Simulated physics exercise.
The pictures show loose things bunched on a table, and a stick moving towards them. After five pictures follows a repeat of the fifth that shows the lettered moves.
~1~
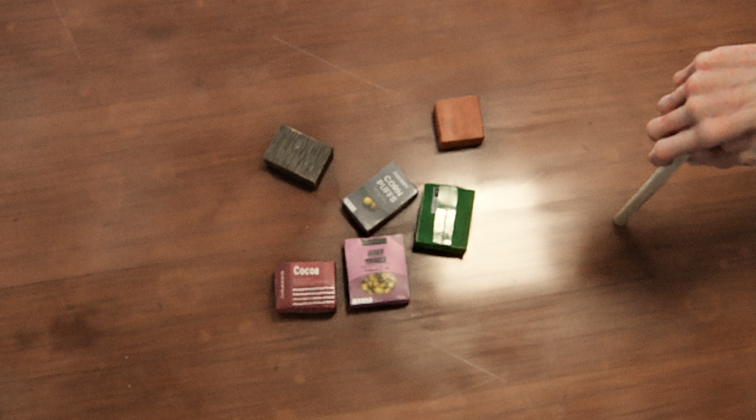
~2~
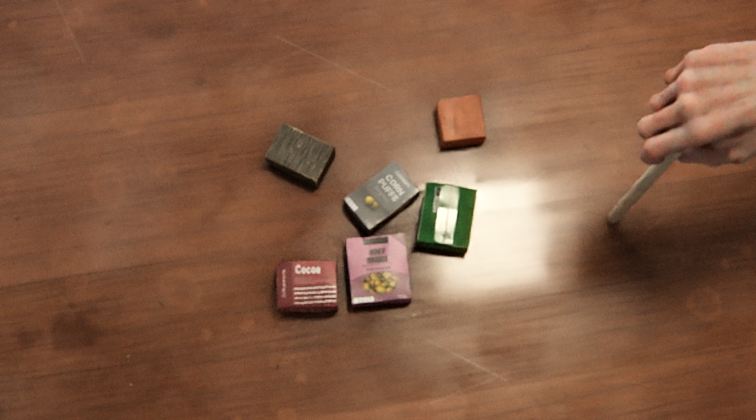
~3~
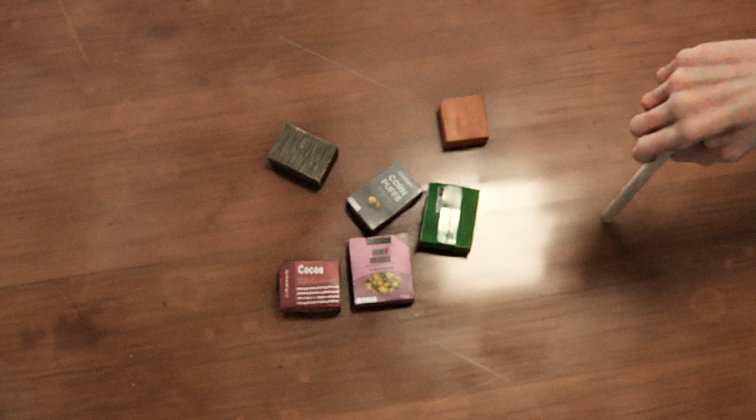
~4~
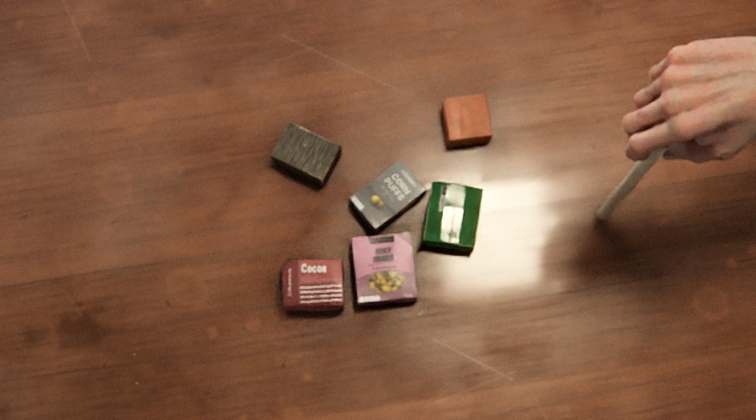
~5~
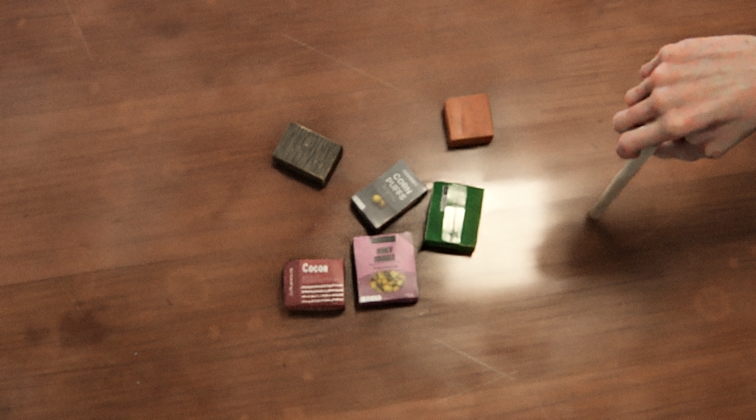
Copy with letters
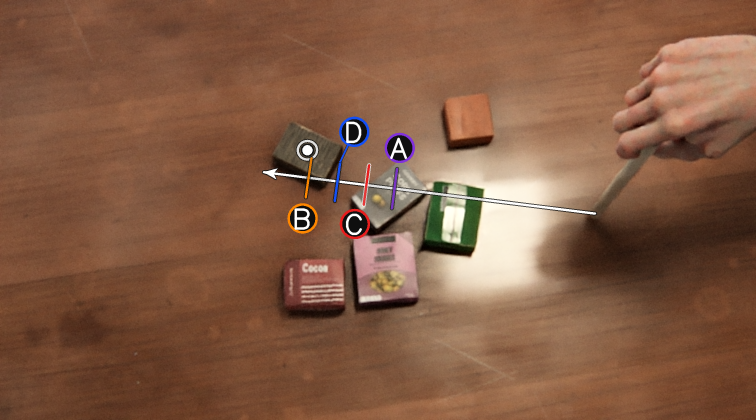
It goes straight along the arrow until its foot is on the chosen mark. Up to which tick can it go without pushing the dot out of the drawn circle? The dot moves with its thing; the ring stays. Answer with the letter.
D is the last safe stop.
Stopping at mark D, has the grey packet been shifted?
By then, yes.
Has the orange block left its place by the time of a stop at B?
By then, no.
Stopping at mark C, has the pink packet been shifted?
Yes.
On the marked copy, A at (394, 189); B at (308, 178); C at (367, 185); D at (338, 181); the arrow from (595, 214) to (264, 172); the white dot at (307, 151).
Following D. Soon after the start, foot of the stick (503, 202).
Later, foot of the stick (410, 191); grey packet (348, 208); green box (416, 223).
In the end, foot of the stick (338, 182); grey packet (348, 208); green box (414, 222); the dot is still in its ring.
As for the rest, A keeps the dot in but is short; B shifts the dotted thing to (292, 144); C keeps the dot in but is short.
